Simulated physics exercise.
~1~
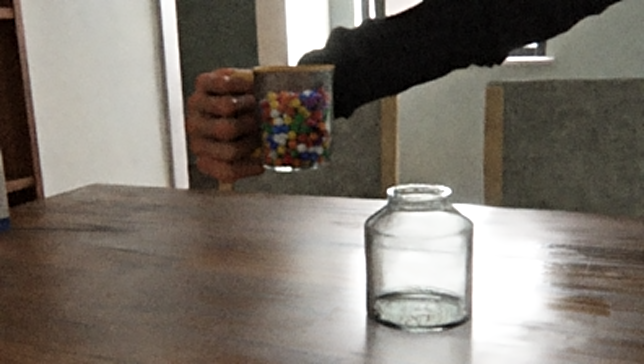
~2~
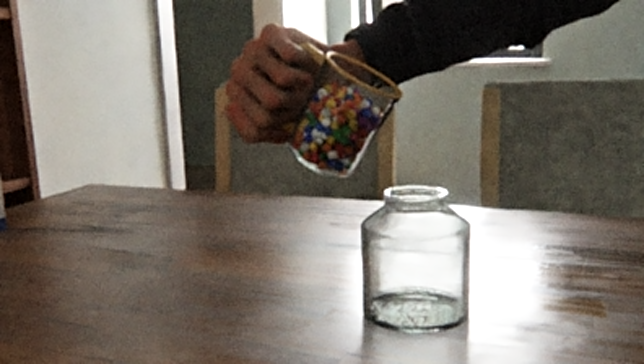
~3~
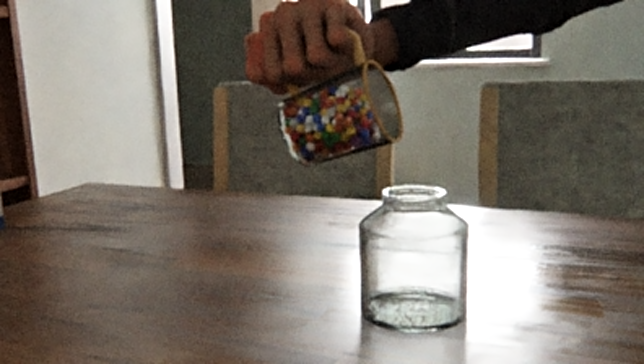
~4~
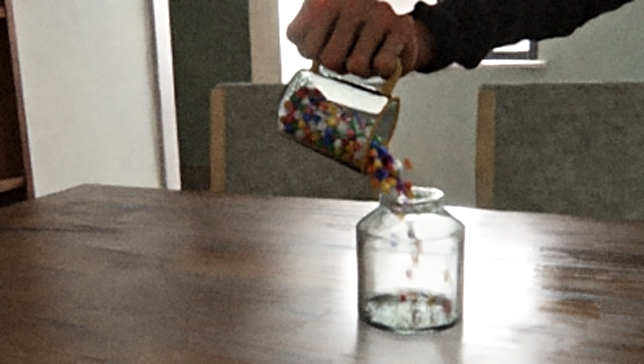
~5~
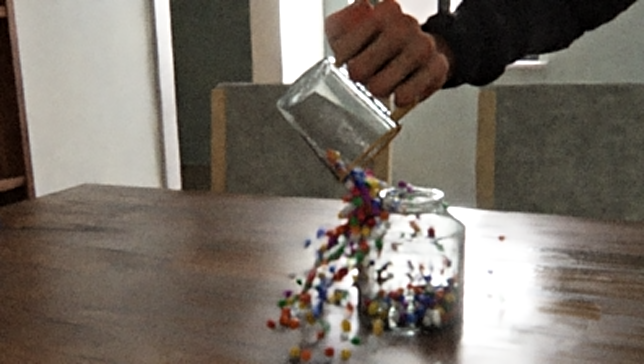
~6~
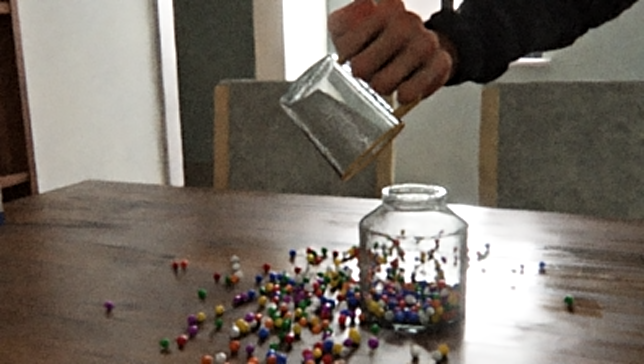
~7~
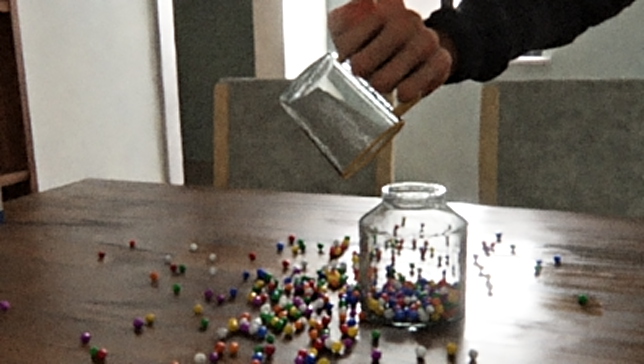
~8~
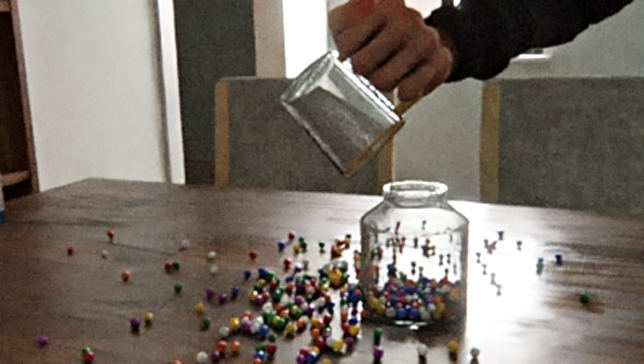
At the start, a hand holds a clear measuring cup full of small colourful beads upright above a wooden table, behind and to the left of an open, empty glass jar. The hand moves the cup to the right and tips it onto its side, with the beads still inside. As it tilts further, beads begin to stream into the jar. The cup then turns mouth down, and the rest rush out, many falling outside to the left. Beads scatter across the table and settle, most of them spilt, with some in the jar and the cup empty.
